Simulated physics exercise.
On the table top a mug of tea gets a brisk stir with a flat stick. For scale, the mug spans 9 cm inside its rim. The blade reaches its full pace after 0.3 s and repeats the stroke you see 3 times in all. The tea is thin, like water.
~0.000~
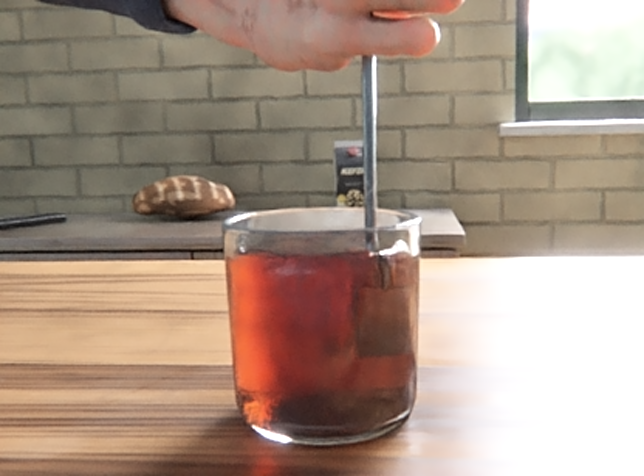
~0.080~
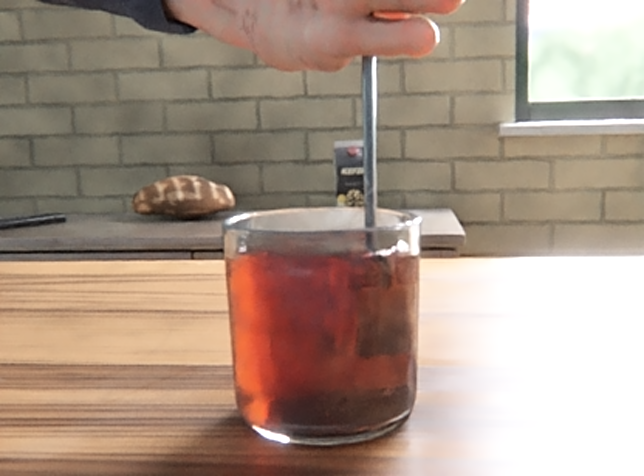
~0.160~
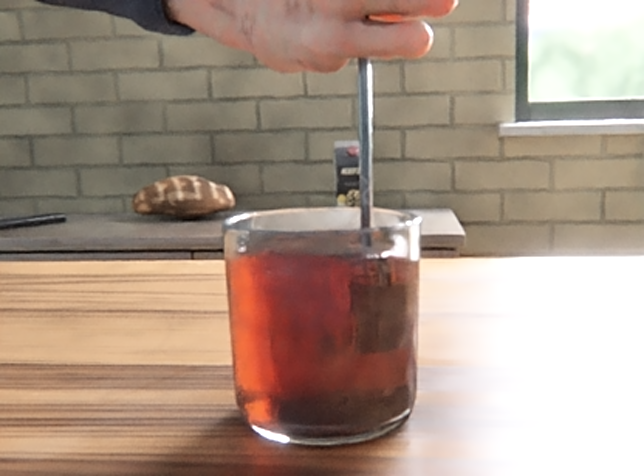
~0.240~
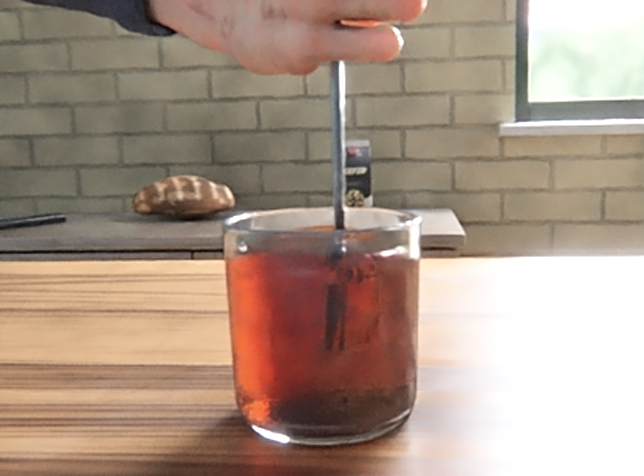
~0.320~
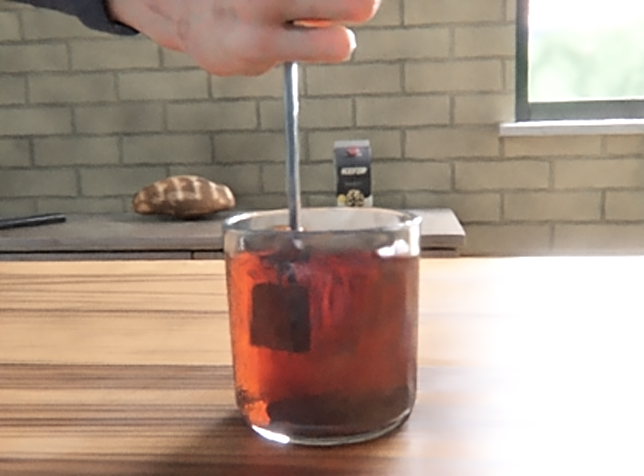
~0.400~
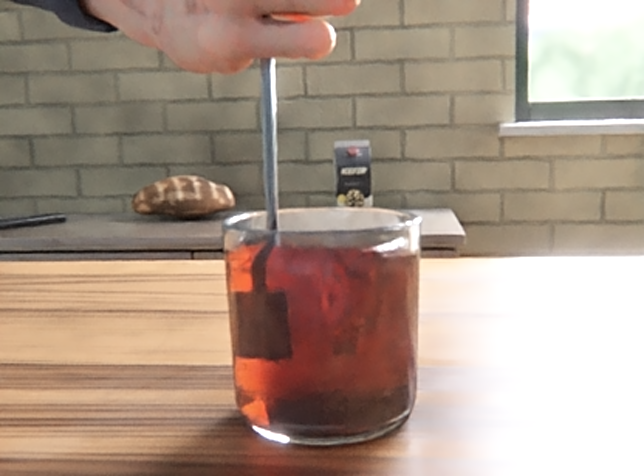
A clear glass of reddish-amber tea stands on a striped wooden table top, seen from the side at close range, with a pale brick wall behind. A brown, lumpy object and a small dark box sit on a grey ledge beyond, with a bright window at upper right. A dark-sleeved hand holds a flat stick upright in the tea, barely shifting at first, then sweeping it leftward, while the camera stays still.
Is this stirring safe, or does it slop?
This mug keeps it all.
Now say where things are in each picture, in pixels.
In the first frame, the stem is at (369, 99); surface from (233, 246) to (413, 246); the rim runs from (228, 225) to (417, 222).
In the second frame, the stem is at (369, 99); surface from (234, 246) to (414, 245).
In the third frame, the stem is at (364, 100); surface from (234, 246) to (414, 244).
In the fourth frame, the stem is at (337, 102); surface from (233, 245) to (413, 247).
In the fifth frame, the stem is at (290, 103); surface from (234, 239) to (412, 244).
In the sixth frame, the stem is at (268, 102); surface from (232, 238) to (413, 241).
By 0.73 s 0 ml is over the rim.
By 1.07 s 0 ml is over the rim.
By 1.40 s 0 ml is over the rim.
By 1.73 s 0 ml is over the rim.
At rest 0 ml is over the rim.
